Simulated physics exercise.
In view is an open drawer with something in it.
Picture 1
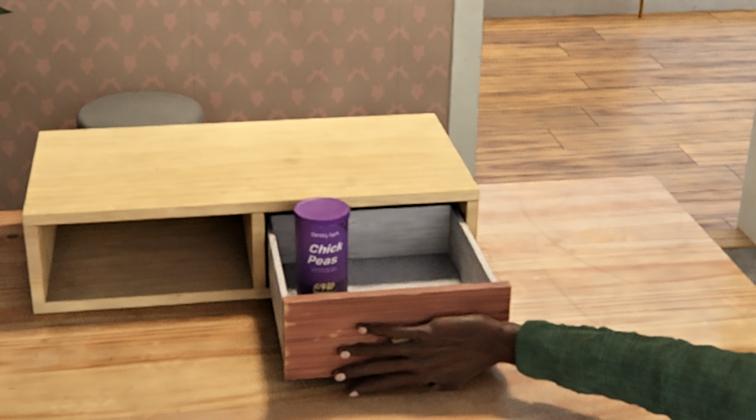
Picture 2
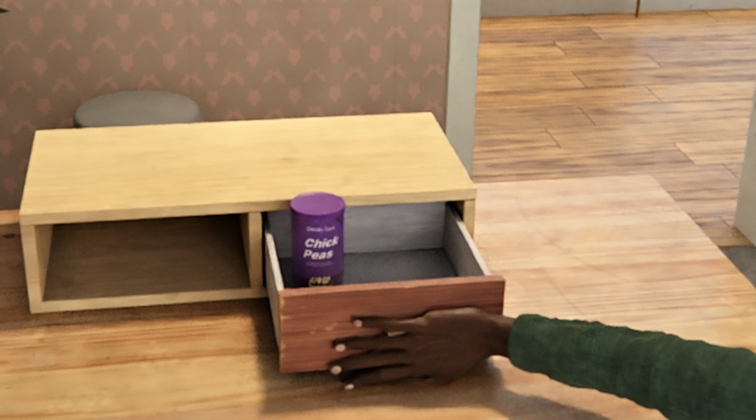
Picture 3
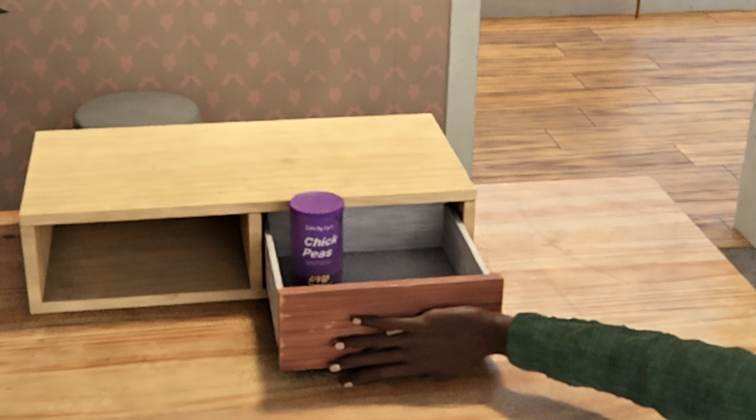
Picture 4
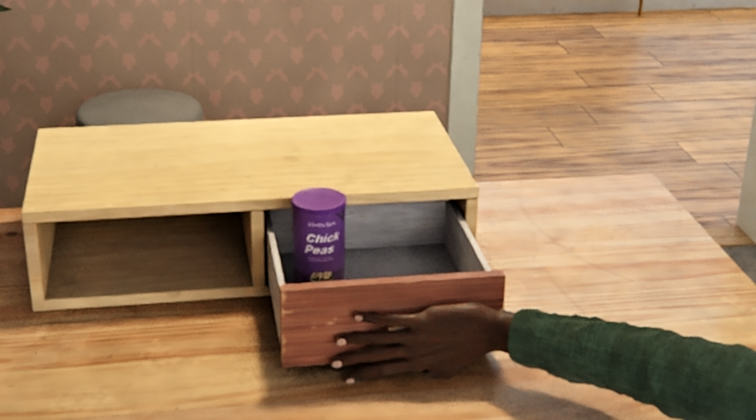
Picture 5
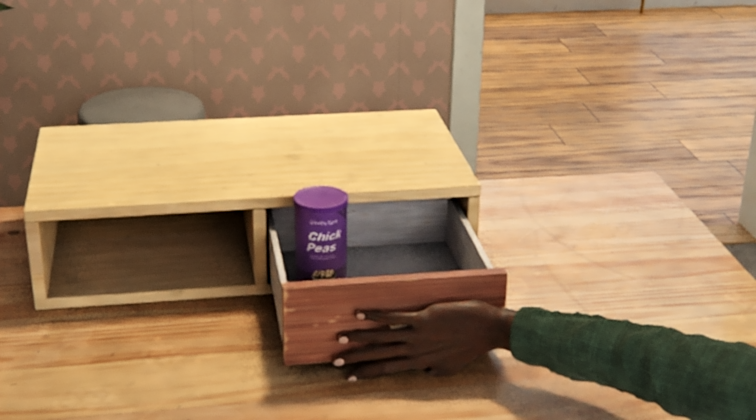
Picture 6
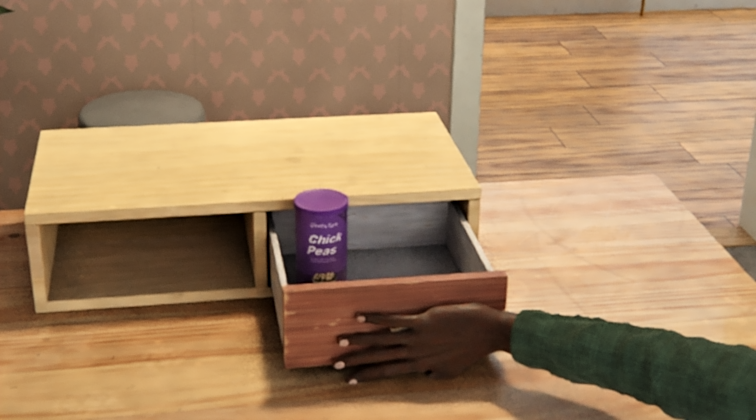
To begin with, a dark-skinned hand in a green sleeve rests against the reddish front of a wide-open drawer in a pale wooden unit, with a purple chick peas container standing inside. The drawer shifts inward very slightly, then barely moves, remaining wide open with the hand still on its front.
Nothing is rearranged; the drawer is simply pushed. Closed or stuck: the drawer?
Gets caught.
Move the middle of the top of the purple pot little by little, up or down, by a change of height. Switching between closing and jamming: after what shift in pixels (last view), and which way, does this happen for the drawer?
Down, by 8 pixels.
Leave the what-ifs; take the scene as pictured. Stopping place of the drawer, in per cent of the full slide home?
Estimate: Close to 50 per cent.
Then, 0.28 s on from there, drawer starting in.
Then, 0.44 s on from there, drawer about half in.
In the end, the drawer jams.
